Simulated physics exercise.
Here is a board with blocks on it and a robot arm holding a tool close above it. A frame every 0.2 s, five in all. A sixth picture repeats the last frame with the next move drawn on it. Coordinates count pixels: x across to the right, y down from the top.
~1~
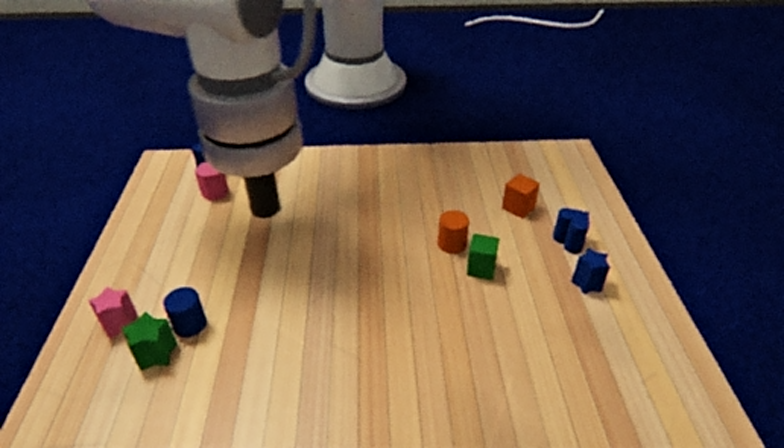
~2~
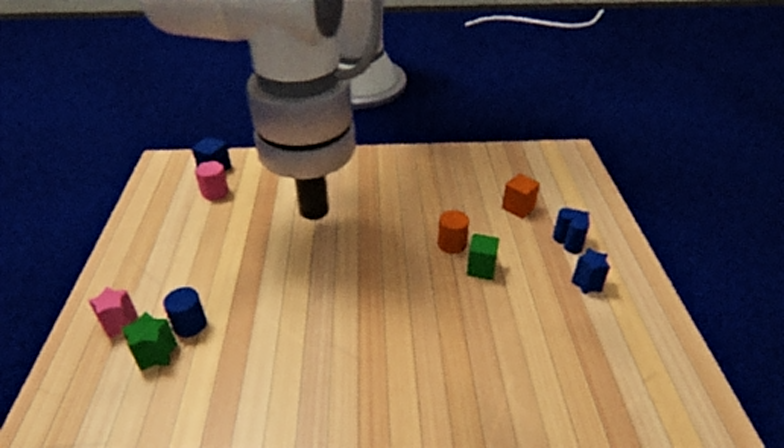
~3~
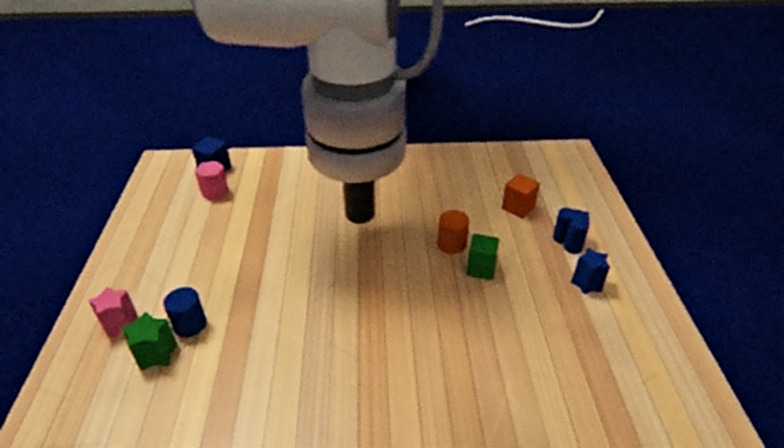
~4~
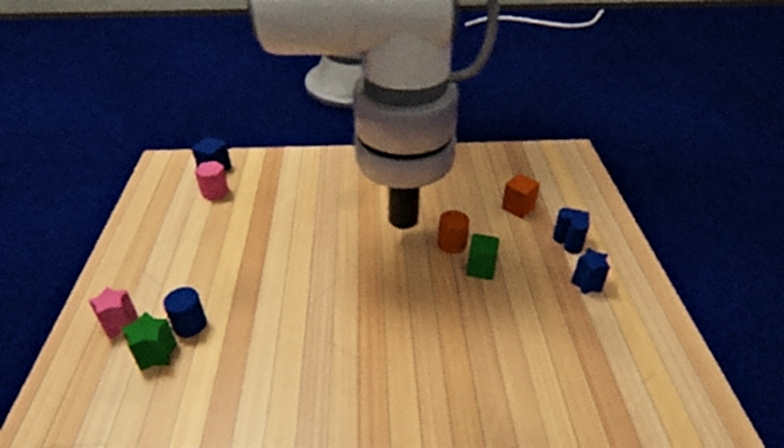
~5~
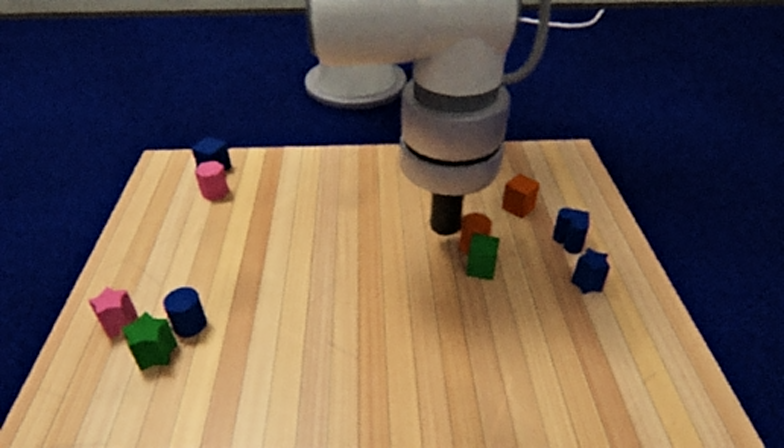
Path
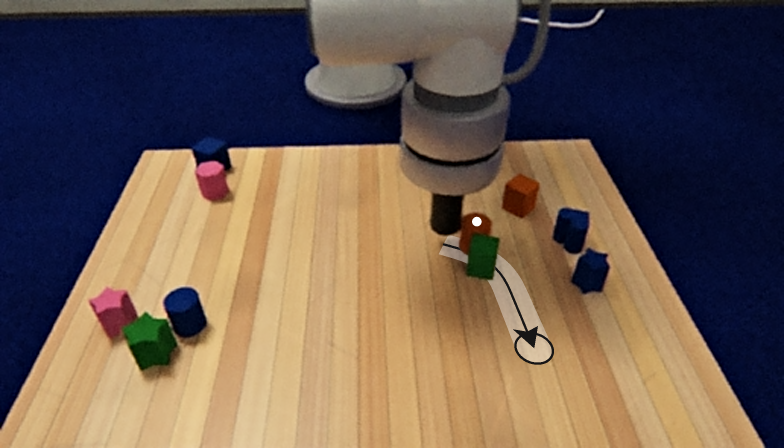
On a wooden board scattered with coloured blocks, a robot arm moves its black tool right and nudges the orange cylinder rightward.
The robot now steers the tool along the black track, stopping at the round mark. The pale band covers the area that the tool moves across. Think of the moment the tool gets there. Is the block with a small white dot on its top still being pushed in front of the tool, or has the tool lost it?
My answer is that the block with a small white dot on its top has slipped off.
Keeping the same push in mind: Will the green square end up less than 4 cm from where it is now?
I'd say no.
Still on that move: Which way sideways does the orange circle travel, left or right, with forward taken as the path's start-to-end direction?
Heads left.
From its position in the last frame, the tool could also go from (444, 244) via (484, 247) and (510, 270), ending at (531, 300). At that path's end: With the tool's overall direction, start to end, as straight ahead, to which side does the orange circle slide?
To the path's left.
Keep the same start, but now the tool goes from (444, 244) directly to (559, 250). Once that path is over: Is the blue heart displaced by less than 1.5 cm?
No, that is not how it ends up.
The line goes from (444, 244) through (490, 264) and (515, 302) to (534, 348); the dot is on the orange circle.
What follows on the original path. One third of the way, tool (494, 246); orange circle (520, 228); green square (506, 260), turned 55° clockwise.
Two thirds of the way, tool (519, 283); orange circle (520, 229); green square (531, 301), turned 70° clockwise.
At the end, tool (539, 330); orange circle (520, 229); green square (556, 351), turned 65° clockwise; blue star unmoved.
